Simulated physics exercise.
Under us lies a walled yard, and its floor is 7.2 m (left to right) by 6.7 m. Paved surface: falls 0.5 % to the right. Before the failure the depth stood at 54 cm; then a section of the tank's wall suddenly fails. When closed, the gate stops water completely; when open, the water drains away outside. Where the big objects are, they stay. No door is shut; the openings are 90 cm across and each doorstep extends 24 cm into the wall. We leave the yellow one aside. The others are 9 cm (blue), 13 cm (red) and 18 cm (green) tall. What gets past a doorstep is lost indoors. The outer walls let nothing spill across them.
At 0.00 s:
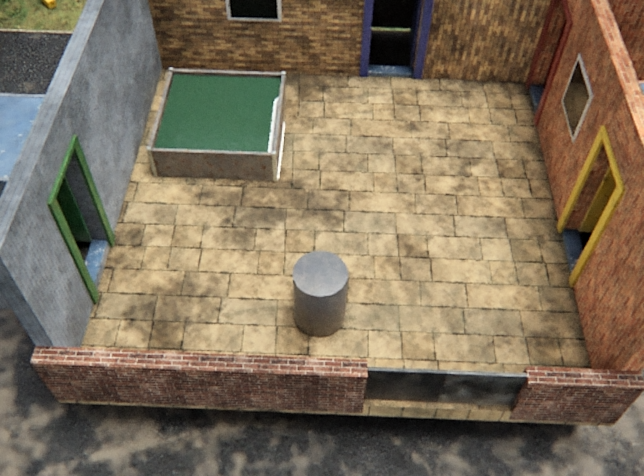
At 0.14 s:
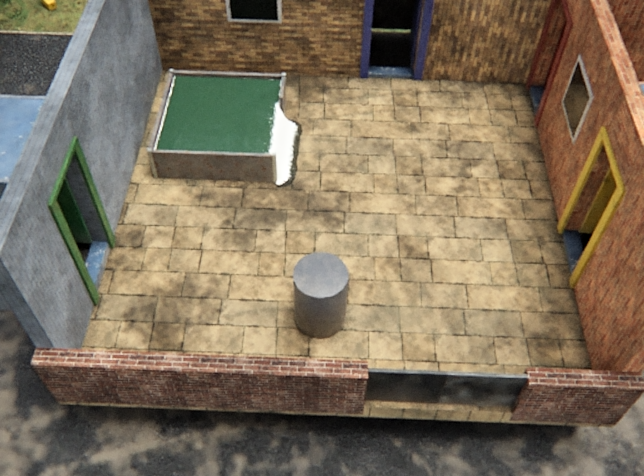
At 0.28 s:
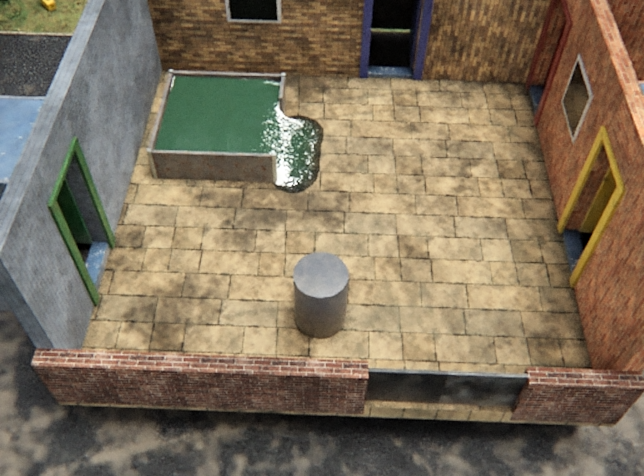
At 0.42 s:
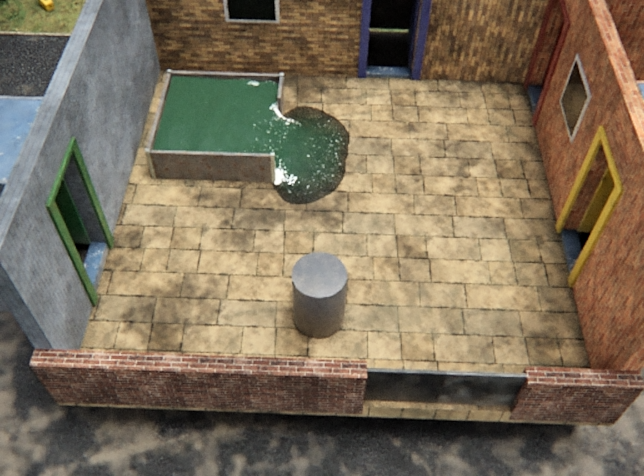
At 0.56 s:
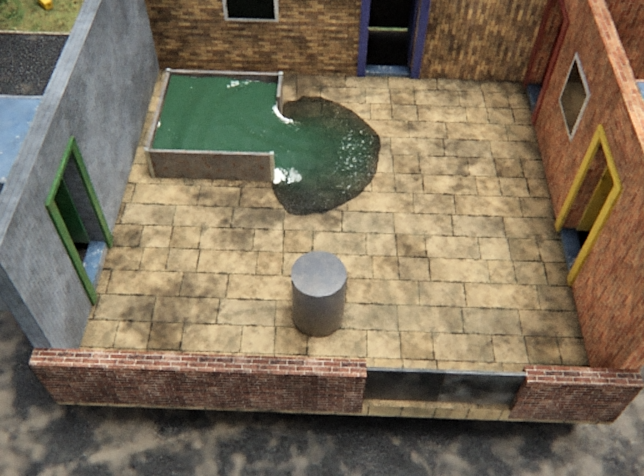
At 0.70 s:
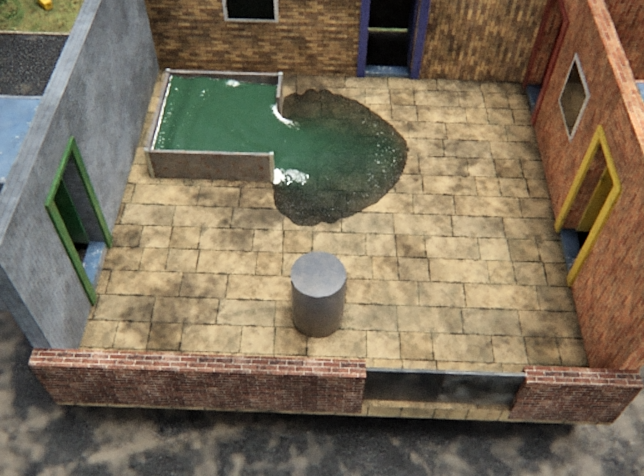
Green water sits still in a low walled tank at the back left of a paved yard, then bursts through its right side in a white, foamy spill. It spreads rightward and forward across the paving in a widening, dark-edged rounded pool, while the grey cylinder stays put.
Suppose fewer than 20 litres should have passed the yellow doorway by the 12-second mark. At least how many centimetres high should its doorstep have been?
I would say at least 11.5 cm.
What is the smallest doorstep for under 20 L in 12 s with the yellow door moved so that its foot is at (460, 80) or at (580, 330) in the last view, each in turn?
About 8.0 and 9.0 cm.
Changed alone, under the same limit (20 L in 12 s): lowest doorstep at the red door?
The red one would have to be about 15 cm high.
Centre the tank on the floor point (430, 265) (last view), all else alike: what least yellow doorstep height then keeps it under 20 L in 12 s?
It must be around 30 cm tall.
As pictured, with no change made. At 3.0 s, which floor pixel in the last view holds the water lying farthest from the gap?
Pixel close to (575, 351).
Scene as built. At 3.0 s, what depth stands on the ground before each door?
Depths in cm - blue: 3, yellow: 17, red: 21, green: 0.
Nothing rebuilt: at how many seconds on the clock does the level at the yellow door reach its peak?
The depth peaks at about 2.6 seconds.
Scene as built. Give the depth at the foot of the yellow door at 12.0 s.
It comes to about 8.0 centimetres deep.
After 1.4 s water covers 30 % of the floor, deepest (29 cm) near (279, 159); it has not reached the yellow door.
After 3.0 s water covers 55 % of the floor, deepest (26 cm) near (519, 94); 17 cm at the yellow door, 8 litres in over its 11 cm doorstep.
After 12.0 s water covers 95 % of the floor, deepest (8 cm) near (585, 397); 8 cm at the yellow door, 23 litres in over its 11 cm doorstep.
At the yellow door as built, the water arrived by 2.3 s and peaked near 17 cm at 2.6 s.
With a doorstep of 9.5 cm, 35 litres would have come in within the 12 s; with 13 cm, 12 litres. So under 20 litres takes about 11.5 cm.
